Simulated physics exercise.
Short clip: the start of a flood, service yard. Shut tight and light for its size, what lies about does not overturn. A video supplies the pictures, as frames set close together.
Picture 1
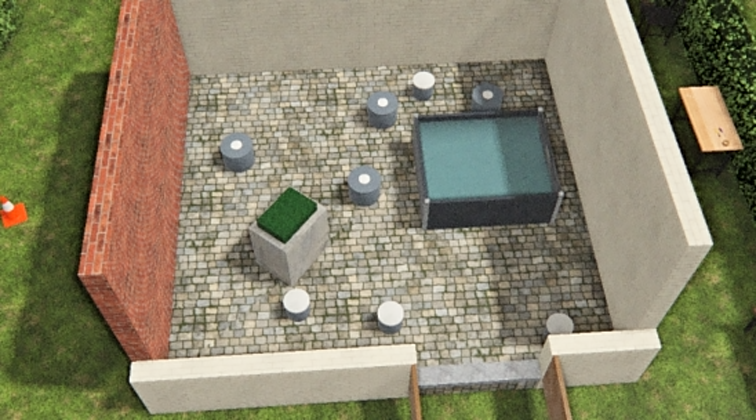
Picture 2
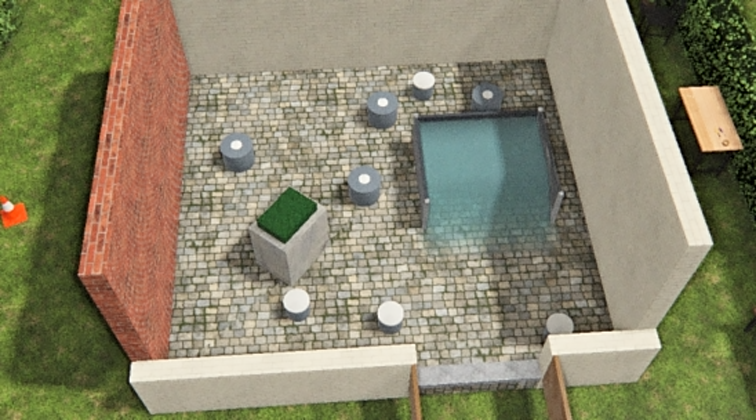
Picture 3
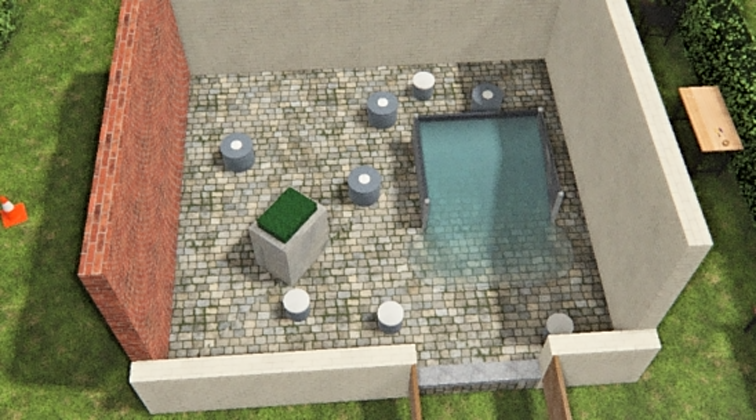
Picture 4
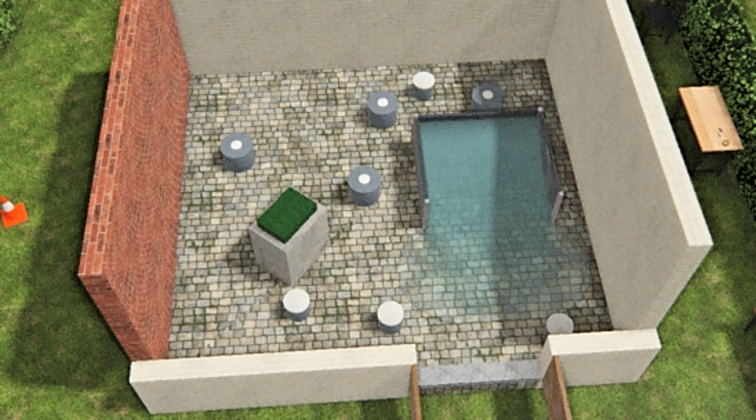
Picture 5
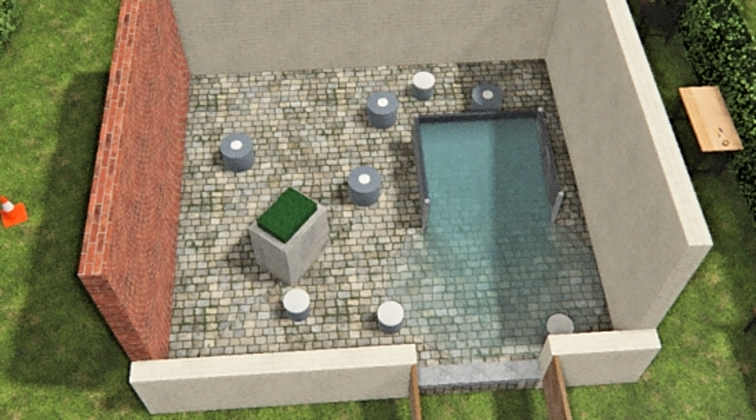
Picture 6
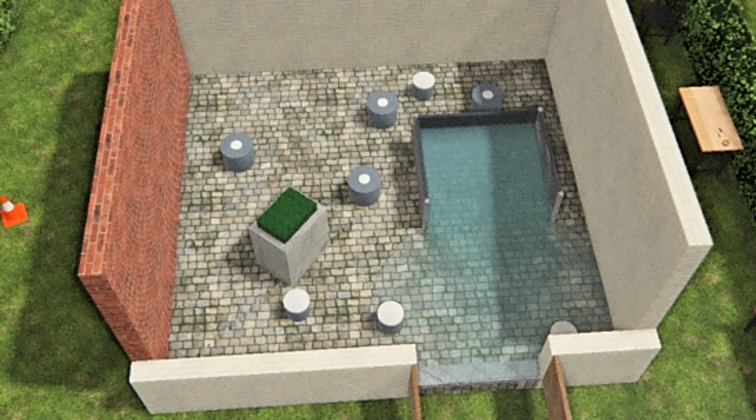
Water poured out through the open front of a dark tank in a walled, cobbled yard and spread forward to the gap in the front wall, while the round objects around it barely moved.
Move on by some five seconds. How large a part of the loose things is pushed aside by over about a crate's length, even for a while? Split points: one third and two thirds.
Portion: Beneath a third.
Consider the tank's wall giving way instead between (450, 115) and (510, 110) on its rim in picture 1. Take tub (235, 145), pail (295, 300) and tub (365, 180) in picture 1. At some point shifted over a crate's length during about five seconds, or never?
Taking them in order, covered the distance, short of it, short of it.
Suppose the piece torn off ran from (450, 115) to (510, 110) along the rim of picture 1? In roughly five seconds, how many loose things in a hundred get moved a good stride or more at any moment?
Estimate: Roughly 60 per cent.
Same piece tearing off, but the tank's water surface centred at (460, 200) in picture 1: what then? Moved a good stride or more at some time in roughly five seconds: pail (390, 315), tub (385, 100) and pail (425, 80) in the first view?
In turn: Beyond that mark, under that mark, under that mark.
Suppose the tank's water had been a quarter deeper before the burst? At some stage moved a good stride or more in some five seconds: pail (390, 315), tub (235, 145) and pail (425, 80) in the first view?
Taking them as listed - the full distance for the first, a shorter distance for the second, a shorter distance for the third.
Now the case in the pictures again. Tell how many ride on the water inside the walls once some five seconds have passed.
Tally: 0.
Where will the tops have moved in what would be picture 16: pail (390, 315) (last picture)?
Around (313, 339).
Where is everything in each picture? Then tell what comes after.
The first frame shows a pail at (560, 325), on the bottom; a tub at (364, 179) rests on the ground; 0 of 8 have shifted.
The second frame shows a pail at (560, 325) rests on the ground; a tub at (364, 179), on the bottom; 0 of 8 have shifted.
The third frame shows a pail at (560, 325) rests on the ground; a tub at (364, 179) rests on the ground; 0 of 8 have shifted.
The fourth frame shows a pail at (560, 325) rests on the ground; a tub at (364, 179) rests on the ground; 0 of 8 have shifted.
The fifth frame shows a pail at (561, 326), on the bottom; a tub at (364, 179) rests on the ground; 0 of 8 have shifted.
The sixth frame shows a pail at (564, 333), on the bottom, close to its start; a tub at (364, 179) rests on the ground; 1 of 8 have shifted.
A moment on, 0 of 8 are well off their spots; 1 afloat.
Next, 1 of 8 are well off their spots; 1 afloat.
Later, 2 of 8 are well off their spots; 1 afloat.
In the end, 2 of 8 are well off their spots, and 2 have been at some point; 0 afloat.
